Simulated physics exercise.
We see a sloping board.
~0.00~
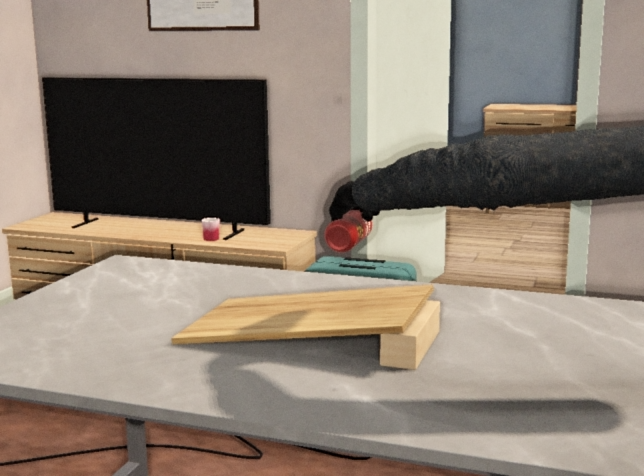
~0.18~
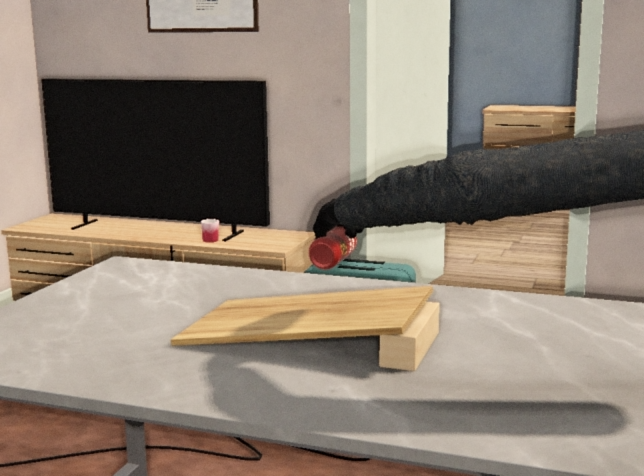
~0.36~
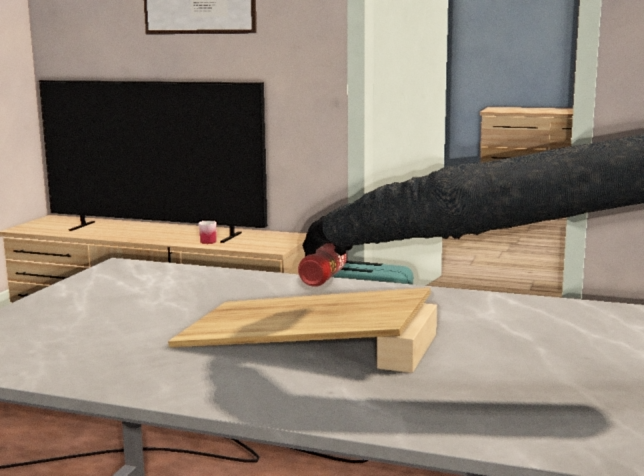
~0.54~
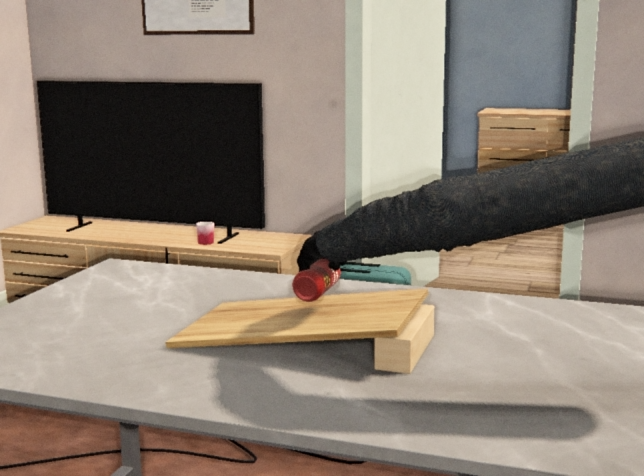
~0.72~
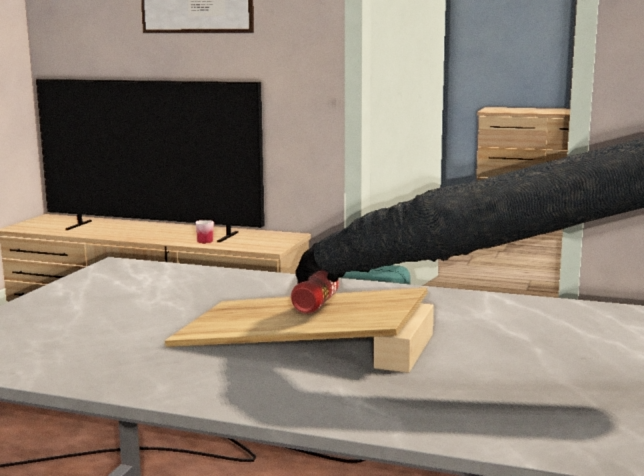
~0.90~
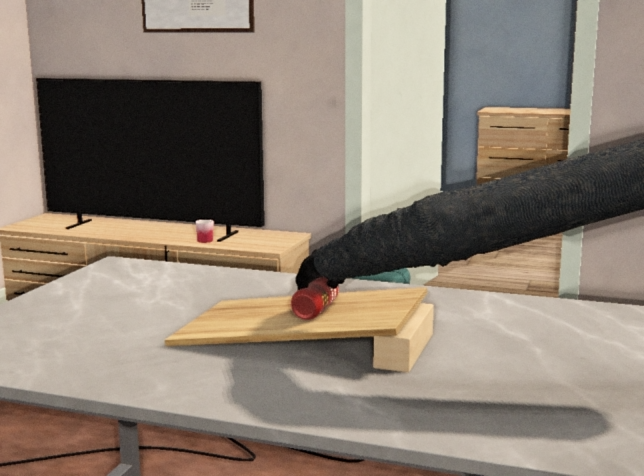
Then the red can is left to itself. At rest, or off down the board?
The red can goes downhill.
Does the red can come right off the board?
It comes off the board.
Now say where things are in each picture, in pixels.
The first frame shows still above its spot; red can (349, 230).
The second frame shows still above its spot; red can (333, 247).
The third frame shows still above its spot; red can (323, 263).
The fourth frame shows still above its spot; red can (317, 279).
The fifth frame shows still above its spot; red can (315, 290).
The sixth frame shows in place under the hand; red can (315, 296).
By 1.80 s, red can now off the board.
By 2.30 s, things are still on the move.
By 2.90 s, as before.
When it is over (3.1 s), off the board, red can. The red can slides or rolls down.
